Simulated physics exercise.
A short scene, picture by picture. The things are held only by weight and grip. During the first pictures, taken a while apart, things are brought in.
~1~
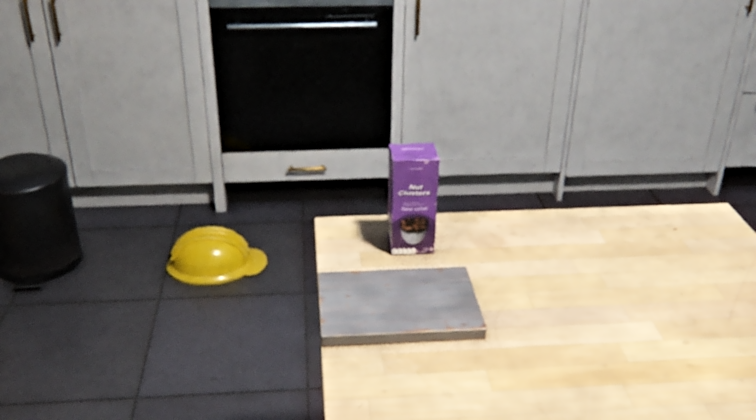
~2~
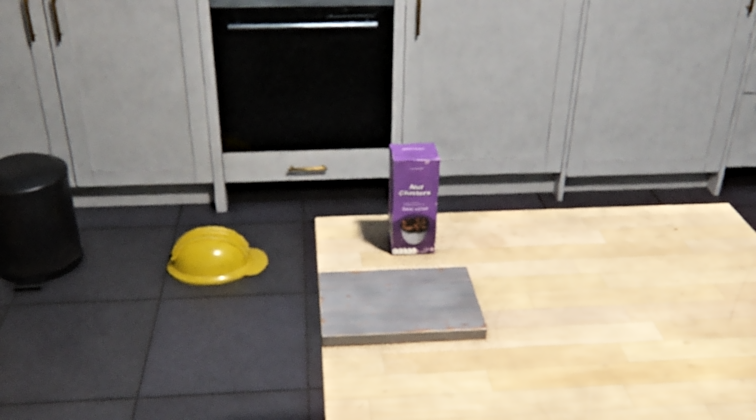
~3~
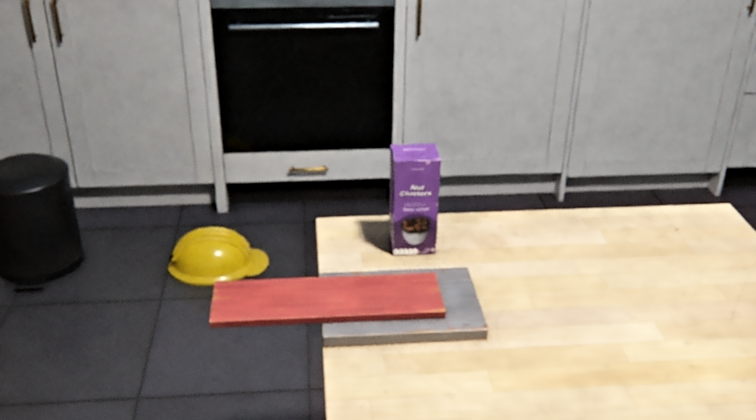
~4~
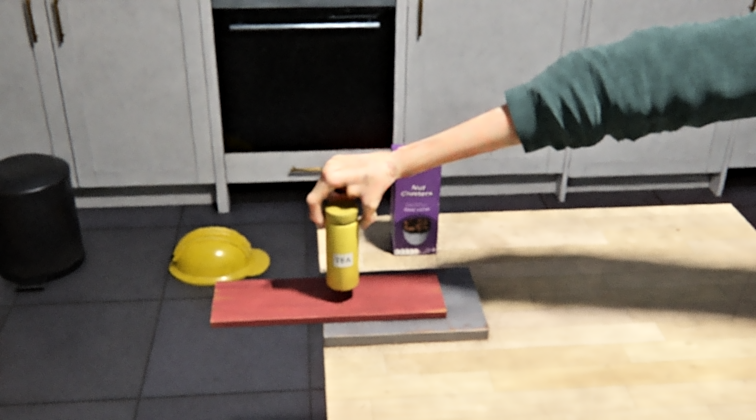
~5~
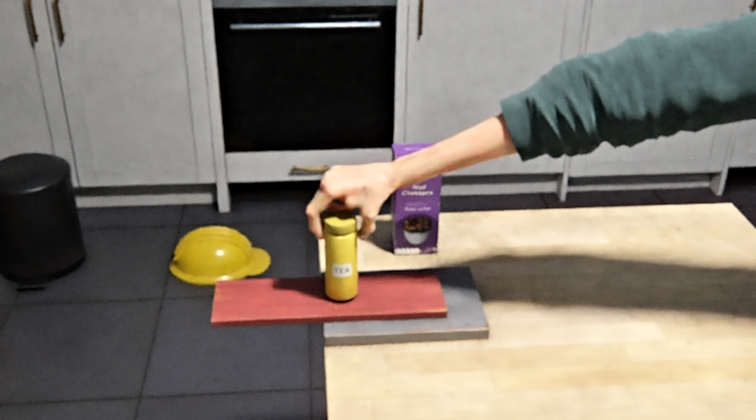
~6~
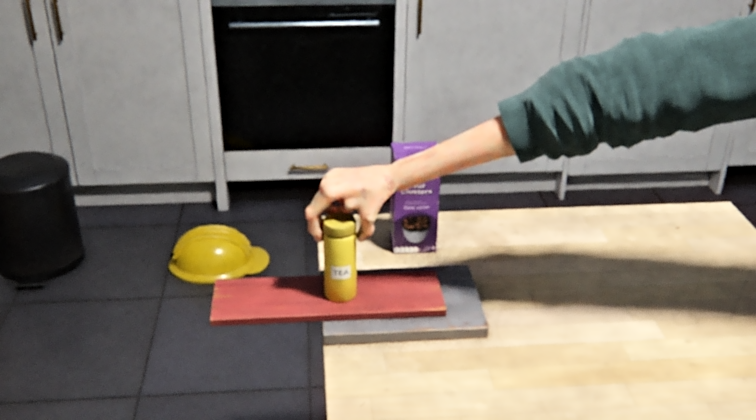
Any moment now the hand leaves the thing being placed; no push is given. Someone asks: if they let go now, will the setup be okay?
Most likely it will stay put.
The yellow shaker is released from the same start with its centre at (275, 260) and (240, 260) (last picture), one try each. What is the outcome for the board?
The first time it drops; the second time it drops.
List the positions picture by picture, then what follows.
In the first frame, the last thing is not in view yet; grey slab (398, 304).
In the second frame, the last thing is not in view yet; purple carton (413, 200).
In the third frame, the last thing is not in view yet; red board (328, 299).
The fourth frame shows on its way; yellow shaker (342, 245); grey slab (401, 305).
The fifth frame shows on its way; yellow shaker (341, 255); purple carton (415, 200).
The sixth frame shows in place under the hand; yellow shaker (340, 258); red board (328, 297).
Then, 0.60 s on from there, things are still on the move.
Then, 1.40 s on from there, no change.
Then, 2.10 s on from there, yellow shaker resting near (339, 258).
In the end, all 4 unmoved. At the end, from the last picture's camera, yellow shaker near (339, 258). The board stays on the table.
